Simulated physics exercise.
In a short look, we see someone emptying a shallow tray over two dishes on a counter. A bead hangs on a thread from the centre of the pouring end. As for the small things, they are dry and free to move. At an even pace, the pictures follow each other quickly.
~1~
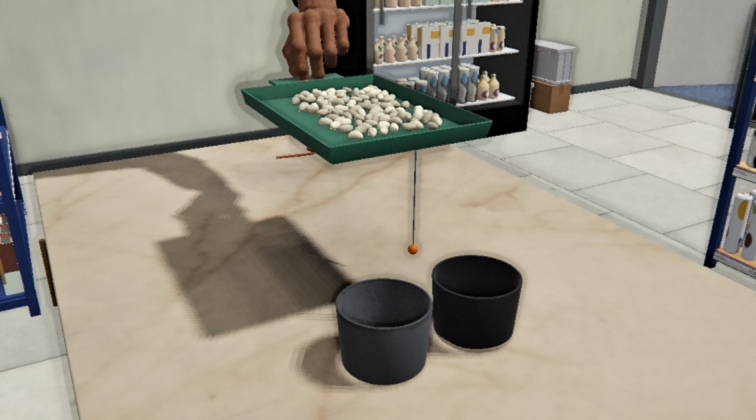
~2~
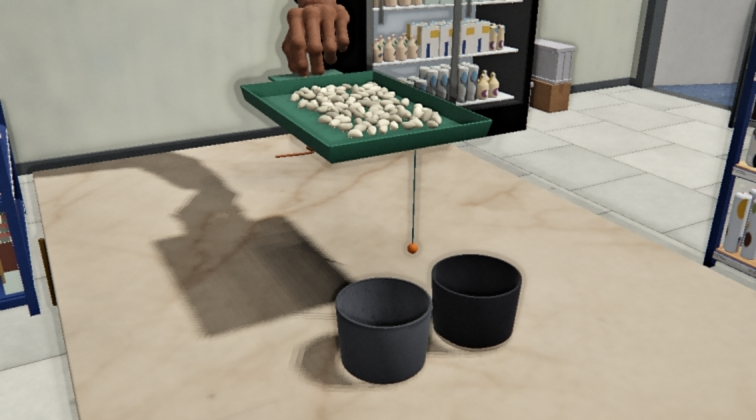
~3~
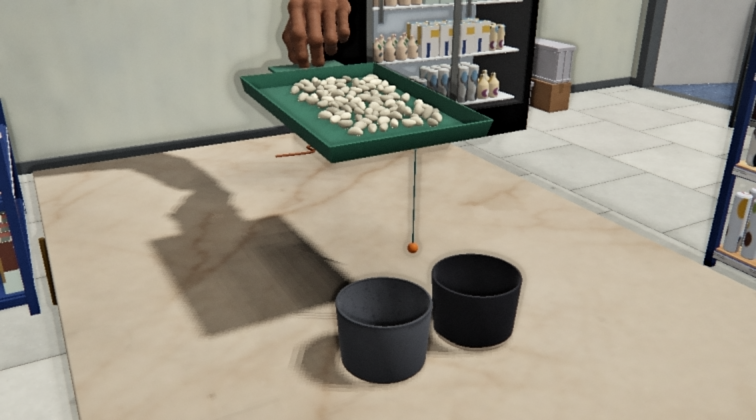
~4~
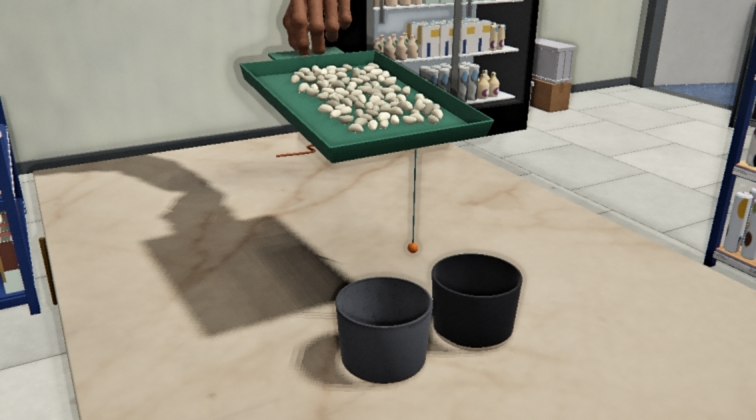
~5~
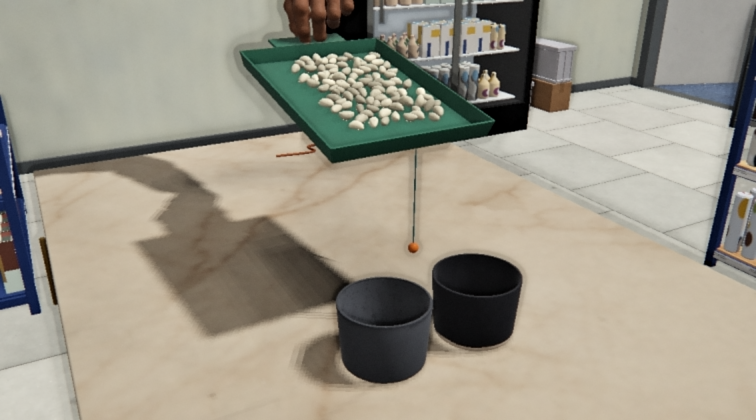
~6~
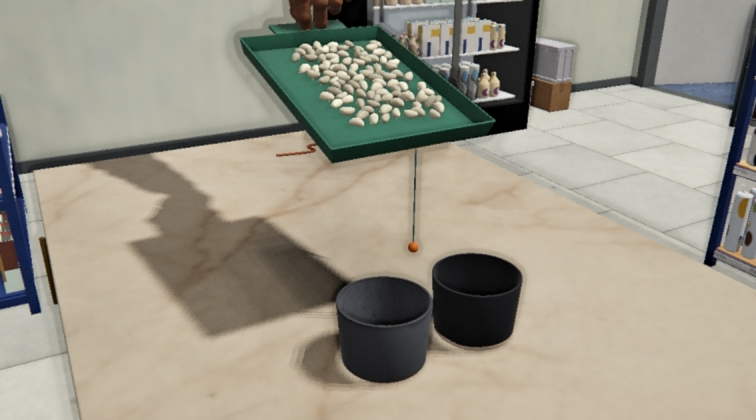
A green tray of white beans, gripped at its far end by a hand, tilts slightly as that end rises, while the orange bead hanging from its near edge and the two dark dishes on the counter stay still.
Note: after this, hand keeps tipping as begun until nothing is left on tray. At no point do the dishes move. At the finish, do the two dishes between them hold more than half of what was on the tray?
Yes.
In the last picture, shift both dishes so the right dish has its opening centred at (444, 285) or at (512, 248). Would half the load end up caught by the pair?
Place 1: Higher than half; place 2: Lower than half.
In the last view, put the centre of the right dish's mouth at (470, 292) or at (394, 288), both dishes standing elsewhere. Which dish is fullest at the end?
Try 1: The dish at right; try 2: The dish at right.
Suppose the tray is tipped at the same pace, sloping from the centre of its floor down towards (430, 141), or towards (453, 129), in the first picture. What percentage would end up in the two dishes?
About 60 and 20 percent.
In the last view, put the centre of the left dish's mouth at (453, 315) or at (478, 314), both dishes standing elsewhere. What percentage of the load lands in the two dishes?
The first position comes out at 20 per cent, the other at 10 per cent.
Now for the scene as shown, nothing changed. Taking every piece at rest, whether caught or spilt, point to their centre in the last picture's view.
The centre ends up roughly at (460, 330).
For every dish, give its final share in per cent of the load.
I'd say the left dish holds some 30 % and the right dish some 50 %.
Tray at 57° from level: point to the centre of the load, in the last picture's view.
In the last view the centre sits at roughly (411, 115).
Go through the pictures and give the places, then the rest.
Corners of the pouring end at (332, 145) and (487, 121), level; middle of the load at (357, 109), white beans; left dish at (408, 350); right dish at (502, 319); bead on its thread at (413, 249), in the first picture.
Corners of the pouring end at (331, 145) and (487, 120), level; middle of the load at (356, 107), in the second picture.
Corners of the pouring end at (332, 145) and (488, 119), tipped barely, level across its low end; middle of the load at (357, 102), in the third picture.
Corners of the pouring end at (333, 145) and (488, 119), tipped a little, level across its low end; middle of the load at (357, 94), in the fourth picture.
Corners of the pouring end at (333, 146) and (489, 120), tipped a little, level across its low end; middle of the load at (358, 86), in the fifth picture.
Corners of the pouring end at (334, 146) and (490, 119), tipped a little, level across its low end; middle of the load at (359, 79); left dish at (408, 348); right dish at (503, 317), in the sixth picture.
Soon after the last picture, tray tipped steeply; nearly all on the tray; a stray few in the air.
A little later, tray tipped right over; nearly all on the tray; a small part in the left dish; a stray few in the right dish; a stray few outside both.
Later still, tray tipped past a quarter turn; about a third in the left dish; about half in the right dish; about a quarter outside both.
At rest, tray tipped past a quarter turn; about a third in the left dish; about half in the right dish; about a quarter outside both.
